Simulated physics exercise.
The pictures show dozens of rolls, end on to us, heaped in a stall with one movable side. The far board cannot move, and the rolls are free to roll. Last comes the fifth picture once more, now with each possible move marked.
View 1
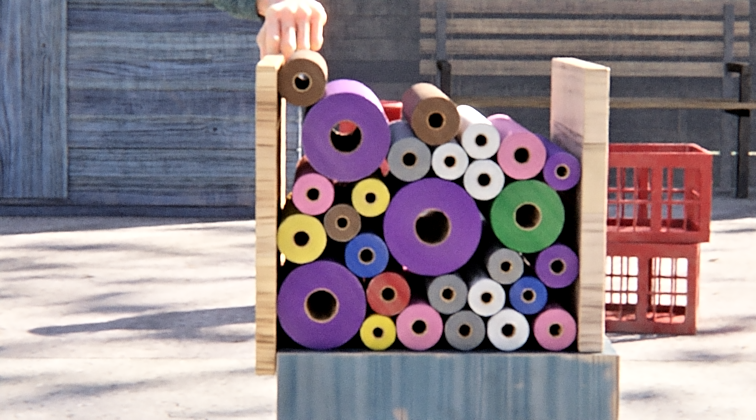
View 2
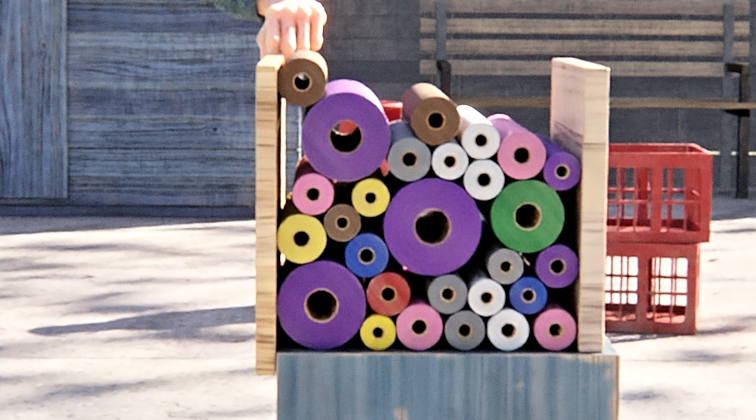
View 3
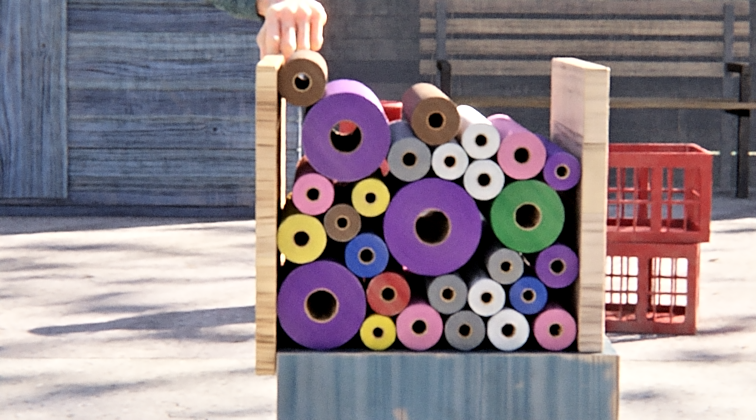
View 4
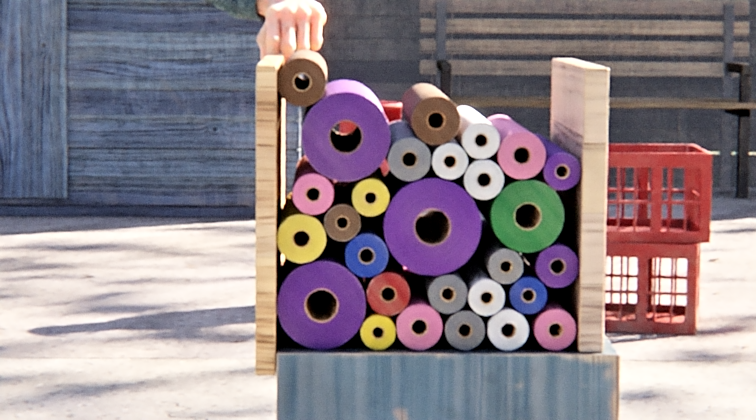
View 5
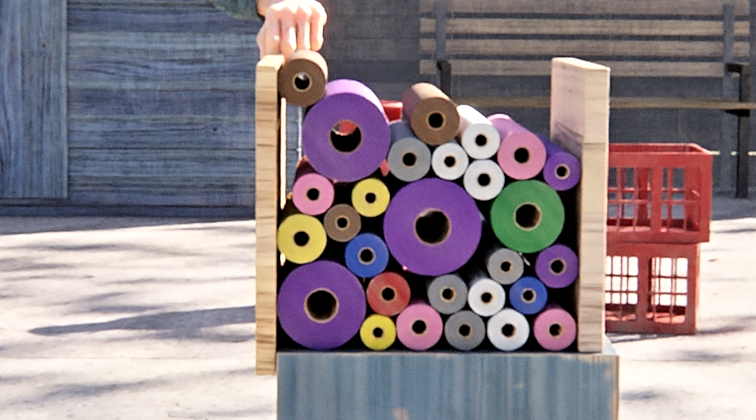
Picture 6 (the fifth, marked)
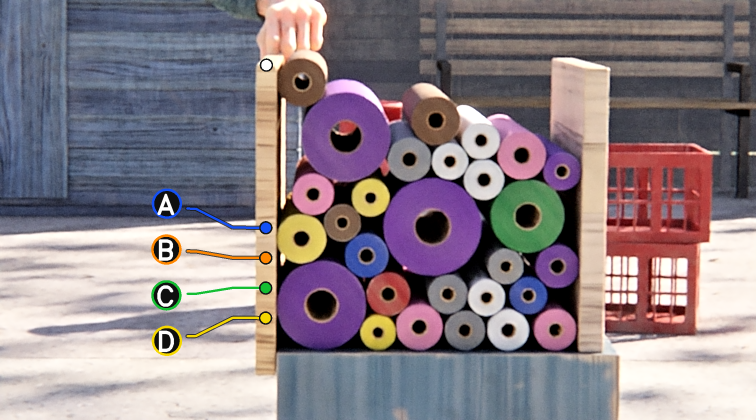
A hand rested on a brown roll at the top left of a wooden stall packed with colorful rolls, above a blue base, and neither the hand nor the rolls visibly moved.
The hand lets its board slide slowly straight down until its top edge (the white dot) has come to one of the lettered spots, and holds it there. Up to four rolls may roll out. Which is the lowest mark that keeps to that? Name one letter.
The answer is mark B.
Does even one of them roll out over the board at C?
Yes, at C.
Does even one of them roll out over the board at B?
Yes, at B.
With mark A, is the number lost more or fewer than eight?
At A, fewer than eight.
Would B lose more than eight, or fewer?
Fewer than eight.
On the copy, A at (266, 228); B at (266, 258); C at (266, 288); D at (266, 318); the white dot at (266, 65).
On B. First, top of the board (277, 149).
Then, top of the board (277, 244).
Finally, top of the board (277, 257), one out over the board.
By contrast, A one out over the board; C more than four out over the board; D more than four out over the board.
